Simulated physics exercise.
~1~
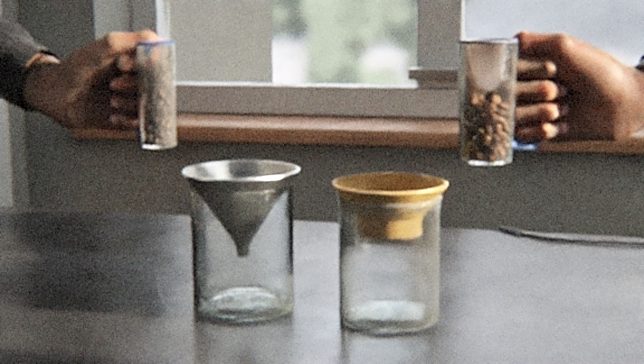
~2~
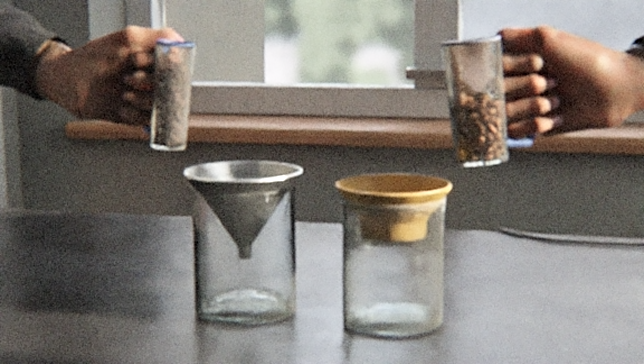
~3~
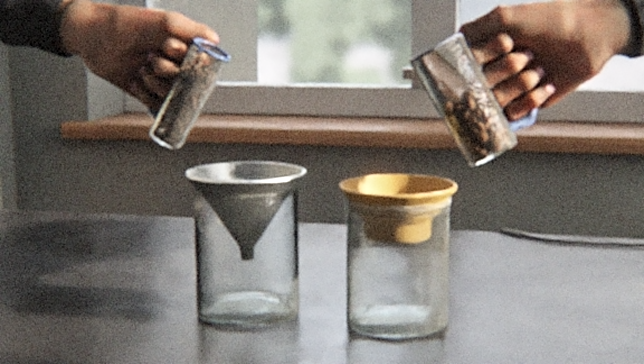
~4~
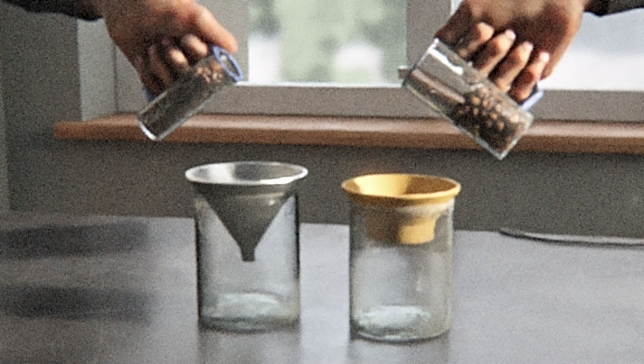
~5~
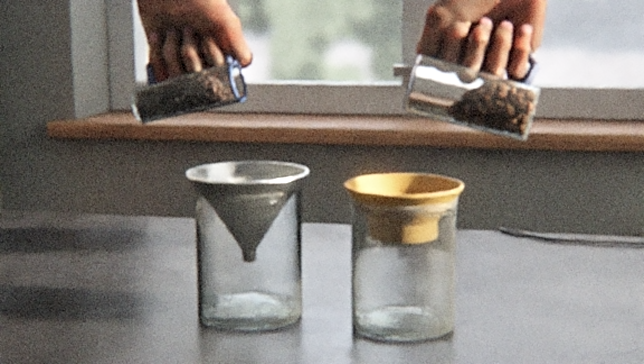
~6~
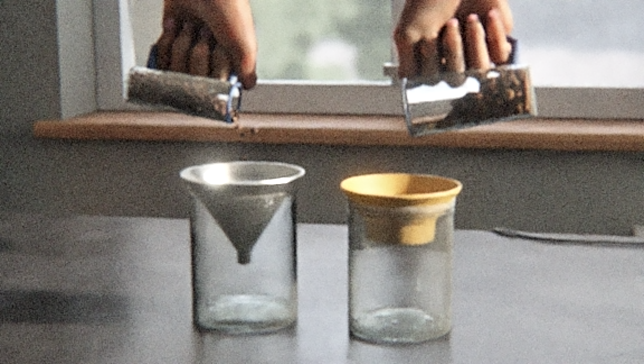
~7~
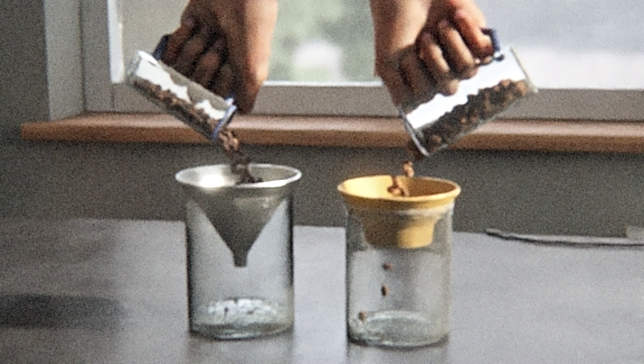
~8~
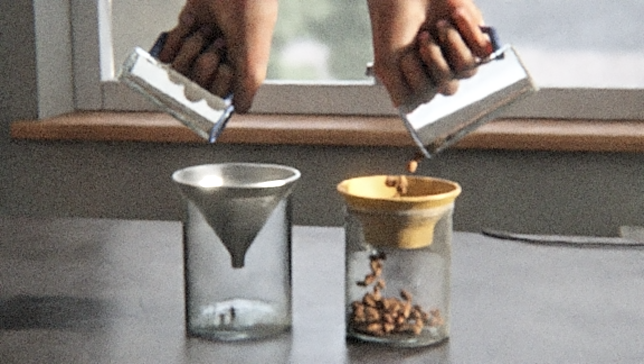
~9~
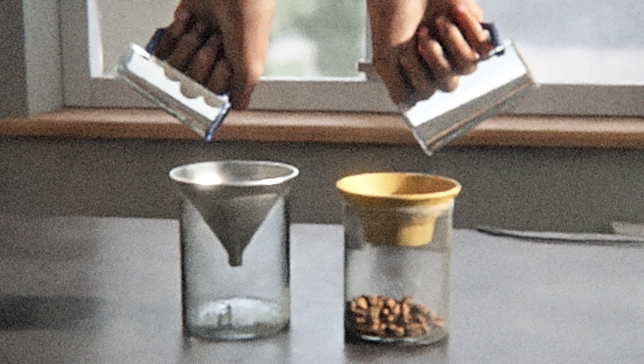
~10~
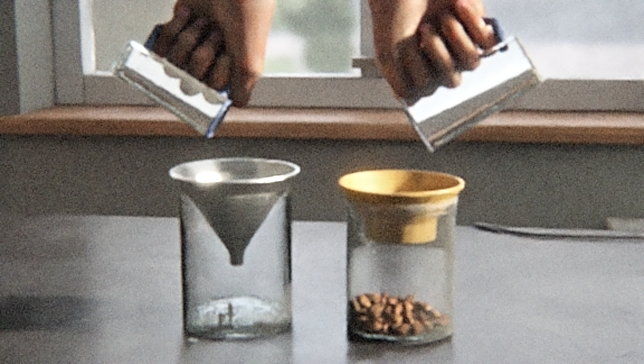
The footage shows two hands tipping small glass cups of brown, bean-like pieces over two jars topped with funnels. The pieces poured into the left metal funnel stay stuck above its nearly empty jar, while those on the right drop through the yellow funnel and settle in a pile.
